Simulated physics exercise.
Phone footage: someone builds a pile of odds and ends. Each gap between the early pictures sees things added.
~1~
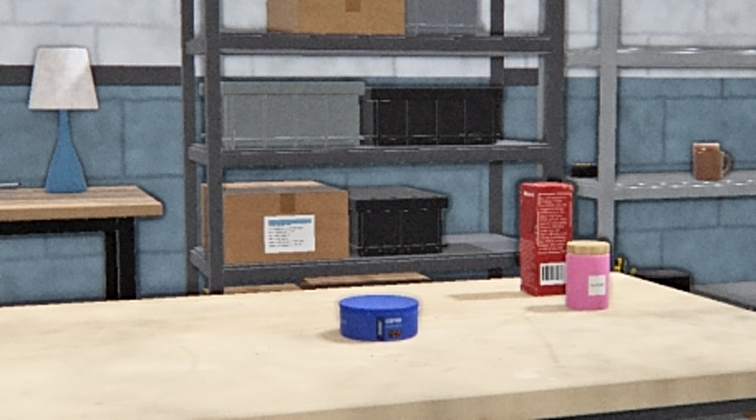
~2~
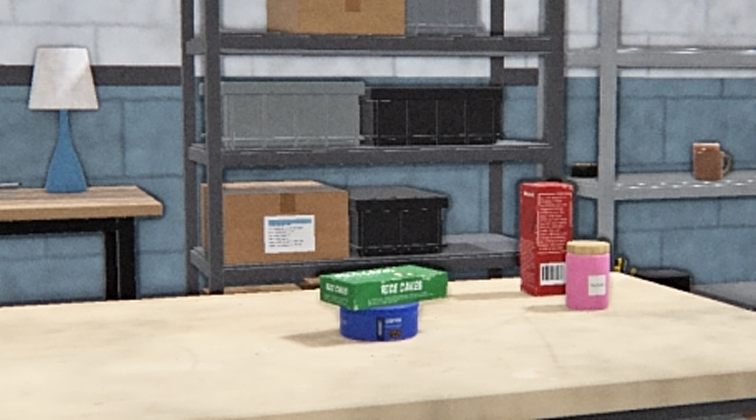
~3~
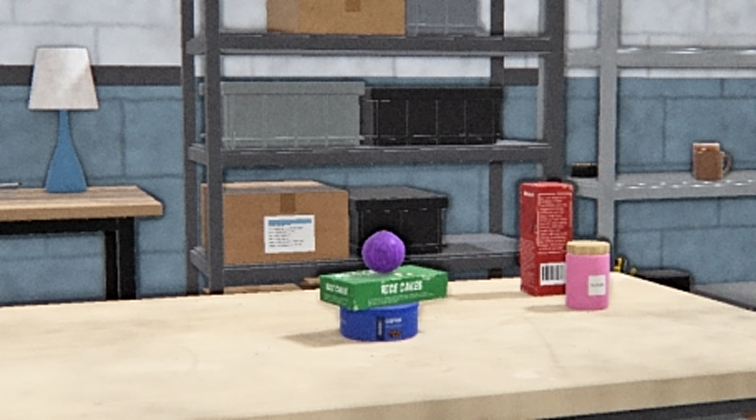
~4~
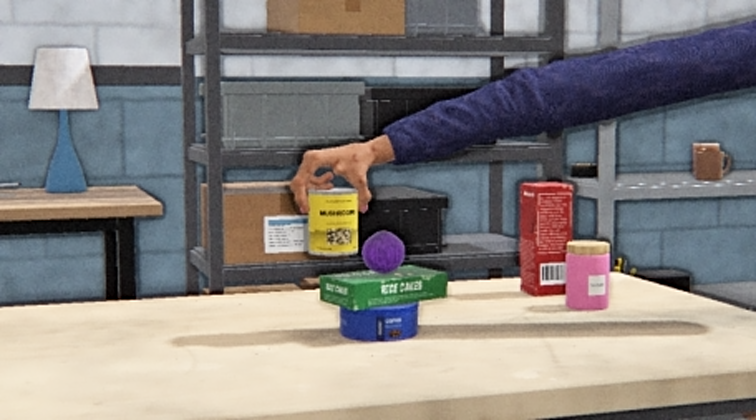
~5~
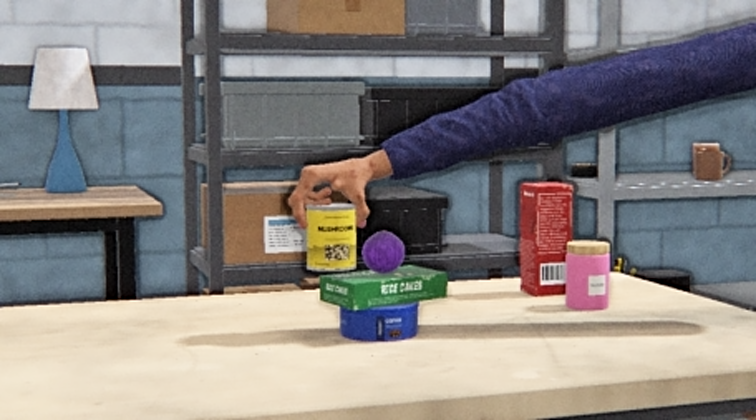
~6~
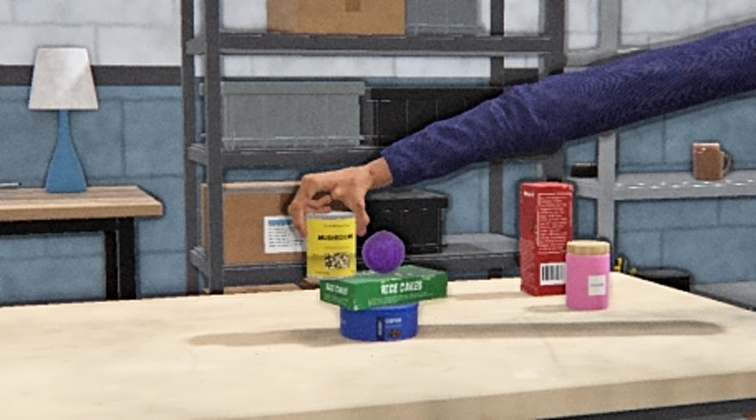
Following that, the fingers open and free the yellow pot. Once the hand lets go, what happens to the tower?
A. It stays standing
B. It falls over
It stays standing.
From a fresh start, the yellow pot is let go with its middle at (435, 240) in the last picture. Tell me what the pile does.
Observed: Pile steady.
Then, 0.30 s past the last view, nothing moves.
Then, 0.70 s past the last view, yellow pot resting near (331, 246).
Finally, all 6 still in place. Final places as the last picture's camera would see them, yellow pot near (331, 246). The pile holds.
